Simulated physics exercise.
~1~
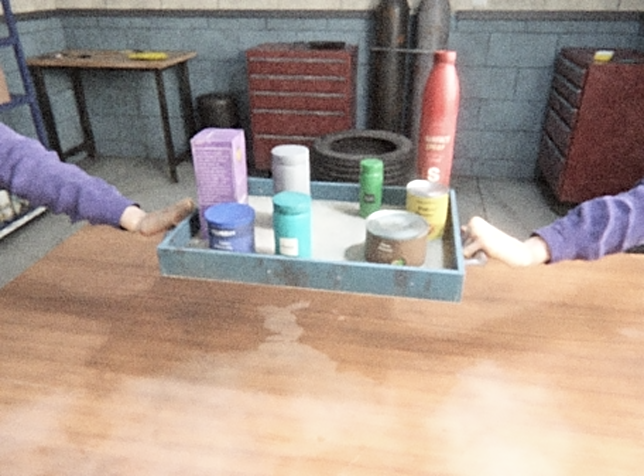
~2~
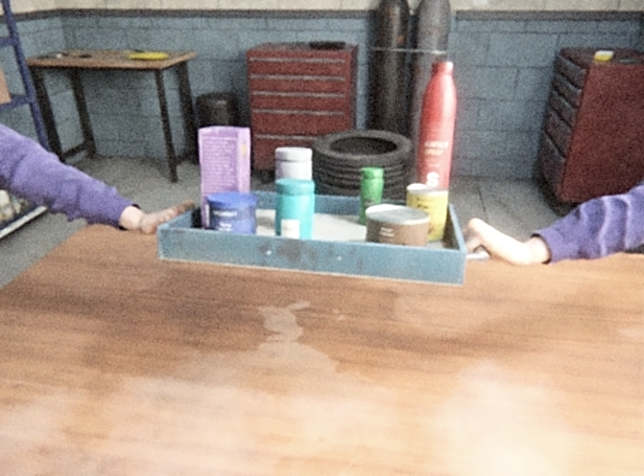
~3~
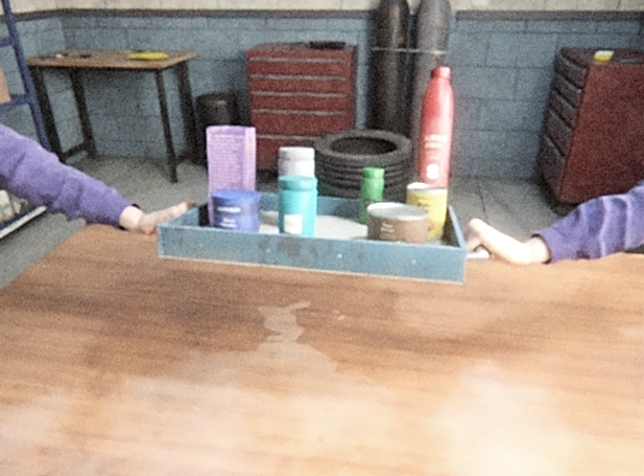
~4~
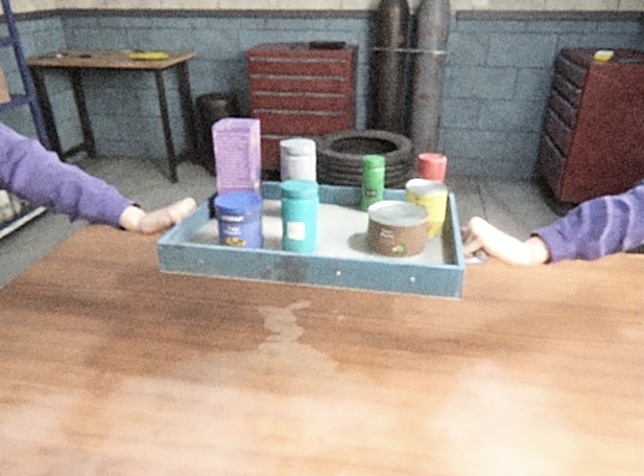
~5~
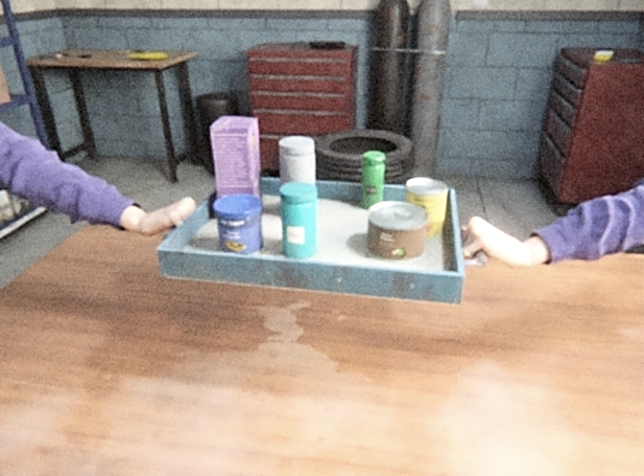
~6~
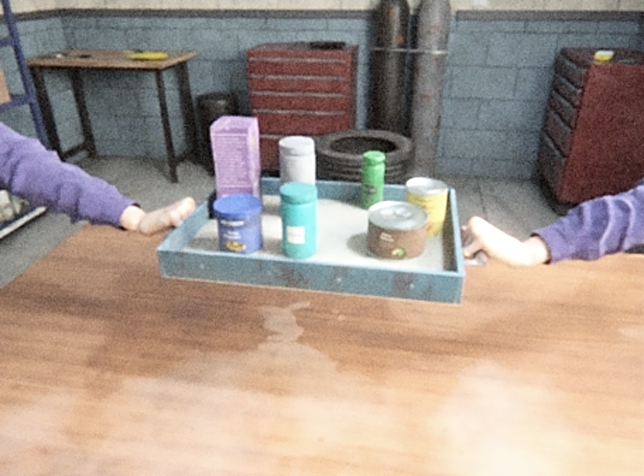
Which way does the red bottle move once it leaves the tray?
It moves down, dropping behind the far edge of the tray until it is out of sight.
Two purple-sleeved arms reach in from the left and right, holding a blue tray above a wooden table in a workshop with red tool cabinets, stacked tires and a blue brick wall, seen from the front. On it stand a purple carton, a blue tin, grey and turquoise jars, a green shaker, a brown tub, a yellow tin and a tall red bottle at the back right. The hands tip the tray's far edge down, and the red bottle goes over that edge. As the tray levels, the bottle drops out of sight. The carton and grey jar end slightly shifted but upright, with the remaining items still aboard.
